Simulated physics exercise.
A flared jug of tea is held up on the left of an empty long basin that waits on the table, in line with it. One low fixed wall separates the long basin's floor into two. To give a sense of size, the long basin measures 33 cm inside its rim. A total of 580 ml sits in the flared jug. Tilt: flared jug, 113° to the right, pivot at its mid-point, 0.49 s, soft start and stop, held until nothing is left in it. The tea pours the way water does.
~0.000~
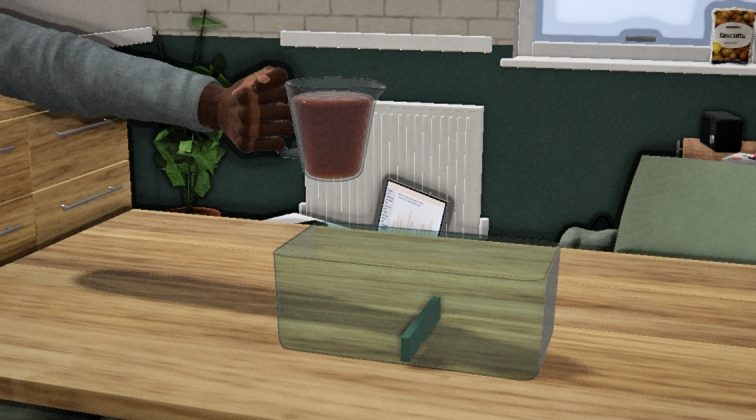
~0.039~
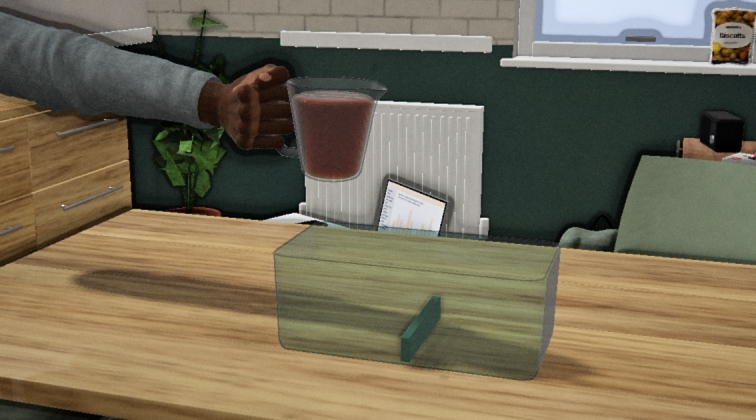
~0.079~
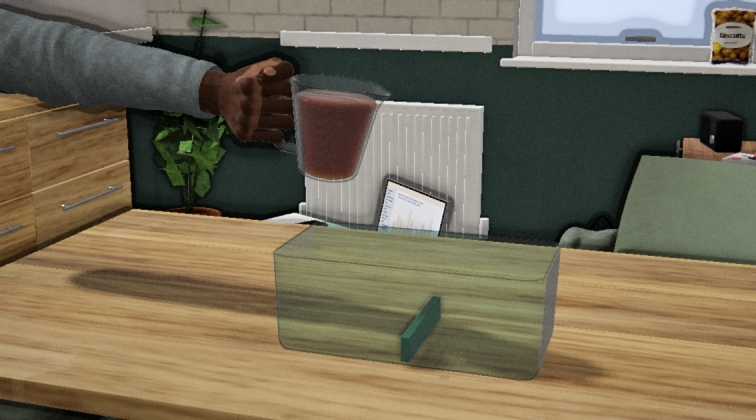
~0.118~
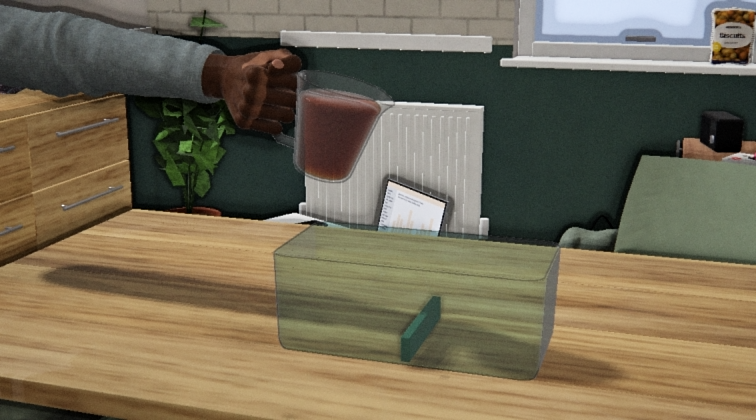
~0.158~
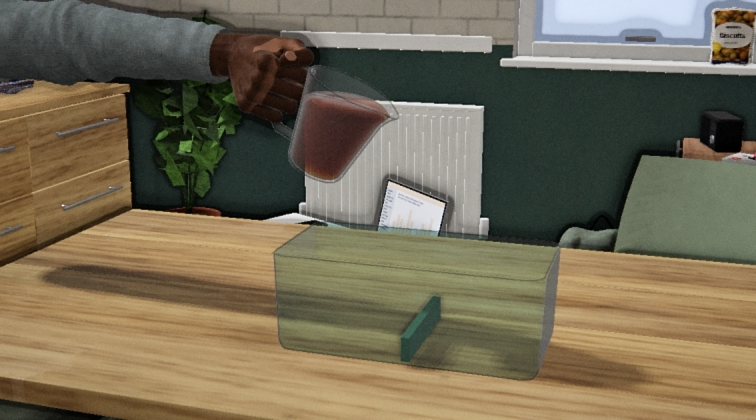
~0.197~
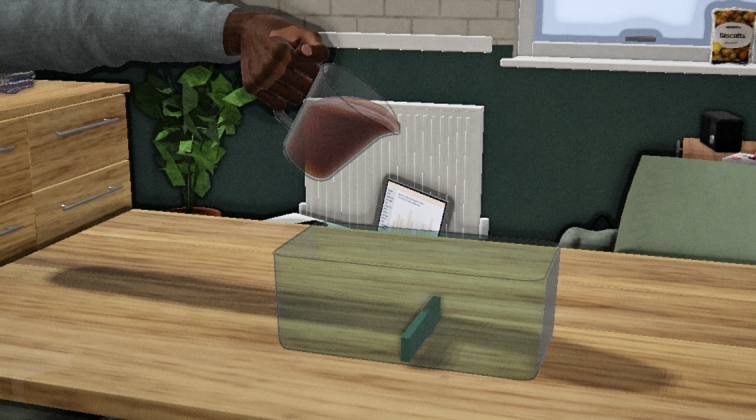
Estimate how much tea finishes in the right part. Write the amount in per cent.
I would say 47 per cent.
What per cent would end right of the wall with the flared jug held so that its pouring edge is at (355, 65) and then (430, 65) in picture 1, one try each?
Around 25 per cent first, around 80 per cent next.
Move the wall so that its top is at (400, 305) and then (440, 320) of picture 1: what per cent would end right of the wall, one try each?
The first try gives 85 percent and the second 25 percent.
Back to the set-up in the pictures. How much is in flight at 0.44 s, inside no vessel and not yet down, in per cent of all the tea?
Near 30 per cent at that moment.
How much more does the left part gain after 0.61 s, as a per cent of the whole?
Roughly 6 percent.
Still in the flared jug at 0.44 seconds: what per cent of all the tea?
Near 34 in a hundred.
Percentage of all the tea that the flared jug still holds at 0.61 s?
I reckon near 3 per cent still sits there.
By 0.44 s the tilt is 110° and 34 per cent is still to pour, 7 is left of the wall and 30 right of it.
By 0.61 s the tilt is 113° and 3 per cent is still to pour, 44 is left of the wall and 43 right of it.
By 0.79 s the tilt is 113° and 0 per cent is still to pour, 50 is left of the wall and 47 right of it.
By 0.99 s the tilt is 113° and 0 per cent is still to pour, 50 is left of the wall and 47 right of it.
At rest 50 per cent lies left of the wall, 47 right of it and 3 outside.
